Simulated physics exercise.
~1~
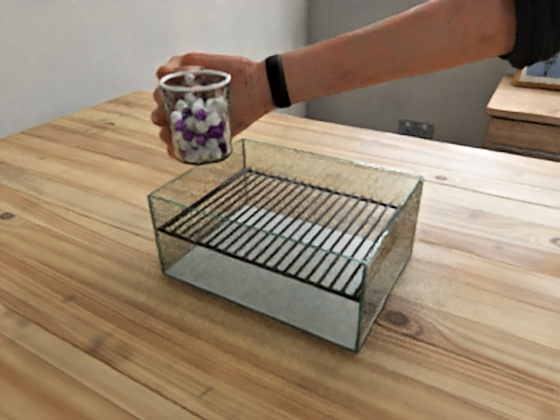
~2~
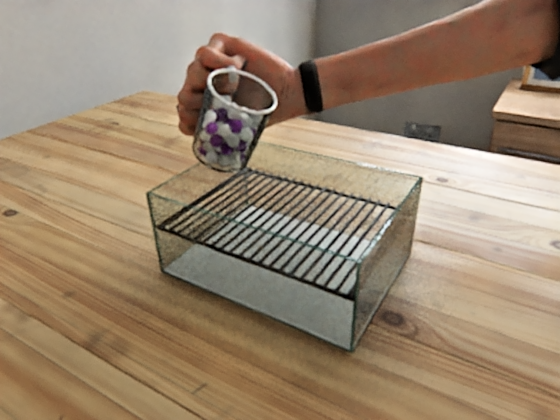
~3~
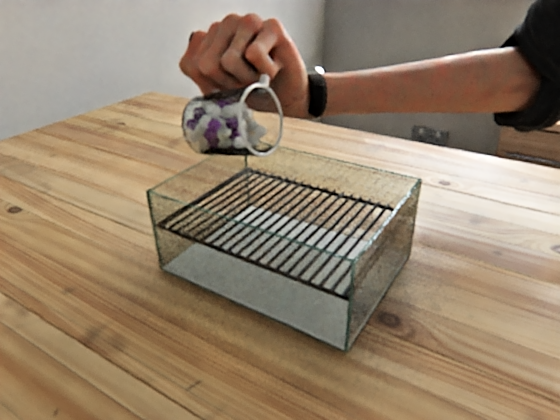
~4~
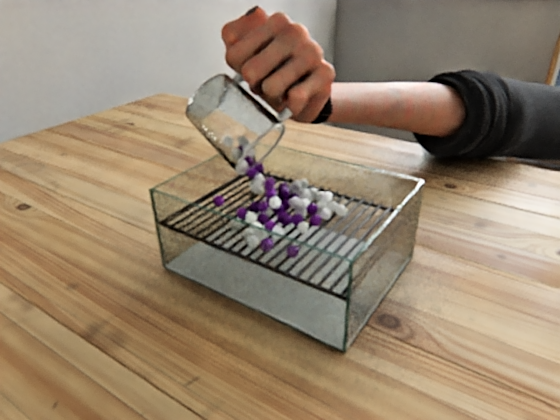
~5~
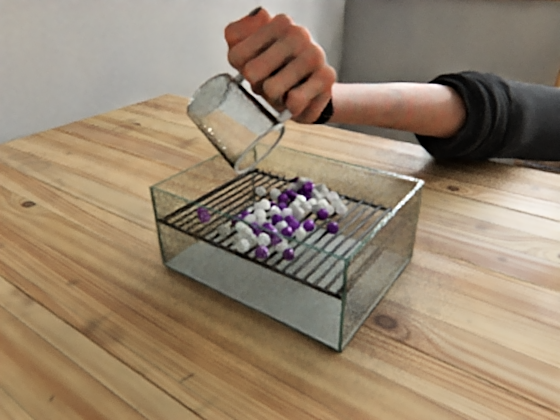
A hand tips purple and white pieces from a clear cup onto a rack, where they stay.
